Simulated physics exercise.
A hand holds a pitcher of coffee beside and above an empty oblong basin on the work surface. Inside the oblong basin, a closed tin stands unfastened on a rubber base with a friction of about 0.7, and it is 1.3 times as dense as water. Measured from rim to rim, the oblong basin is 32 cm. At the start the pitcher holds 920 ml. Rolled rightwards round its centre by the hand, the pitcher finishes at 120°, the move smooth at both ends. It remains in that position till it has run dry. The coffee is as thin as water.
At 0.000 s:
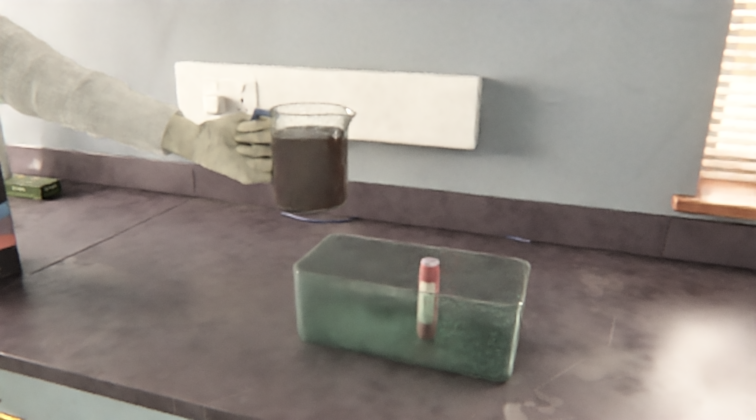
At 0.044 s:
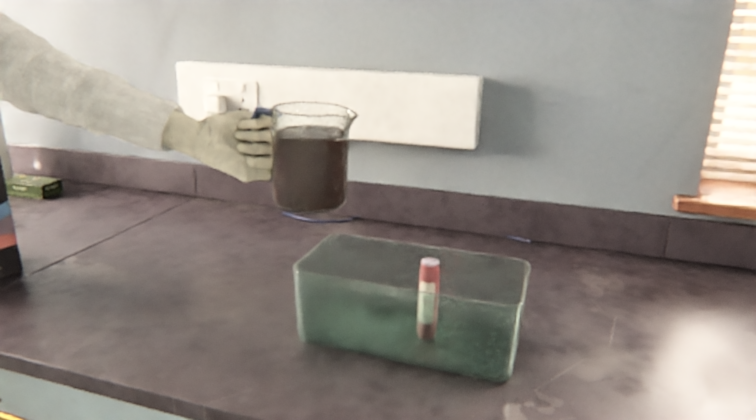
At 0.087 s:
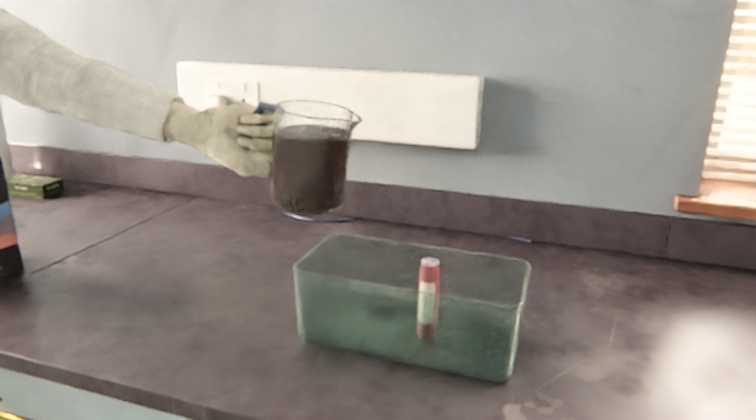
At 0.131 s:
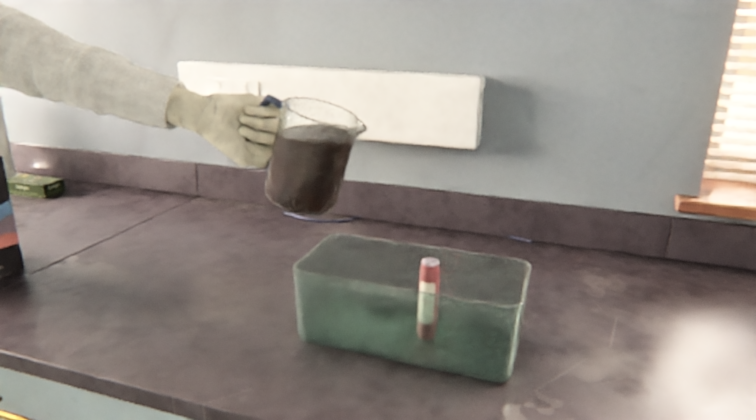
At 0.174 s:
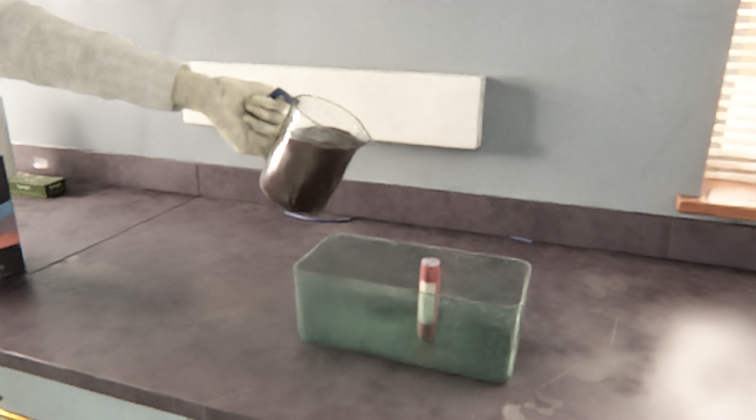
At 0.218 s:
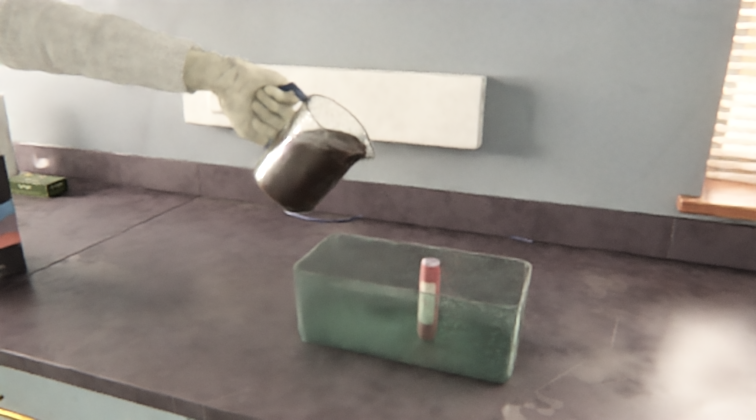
A hand tilts a pitcher of dark liquid steadily rightwards above a clear oblong basin.
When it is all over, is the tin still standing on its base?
Yes, it is still on its base.
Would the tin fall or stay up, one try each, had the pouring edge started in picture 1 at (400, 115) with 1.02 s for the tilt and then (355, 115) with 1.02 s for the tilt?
Try 1: Tipped over; try 2: Tipped over.
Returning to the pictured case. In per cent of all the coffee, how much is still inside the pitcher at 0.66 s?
Share remaining: Approx. 10 %.
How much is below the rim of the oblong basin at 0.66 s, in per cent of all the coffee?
That comes to about 76 percent.
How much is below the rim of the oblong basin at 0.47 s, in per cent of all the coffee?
18 %, give or take.
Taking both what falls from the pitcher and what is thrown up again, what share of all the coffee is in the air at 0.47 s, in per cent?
I'd put it at about 28 percent.
Then, 0.47 s in, the tilt is 113° and 55 per cent is still to pour; the tin stands where it began.
Then, 0.66 s in, the tilt is 120° and 9 per cent is still to pour; the tin leans 5°.
Then, 0.85 s in, the tilt is 120° and 0 per cent is still to pour; the tin stands where it began.
Then, 1.06 s in, the tilt is 120° and 0 per cent is still to pour; the tin stands where it began.
Finally, the tin stands where it began.
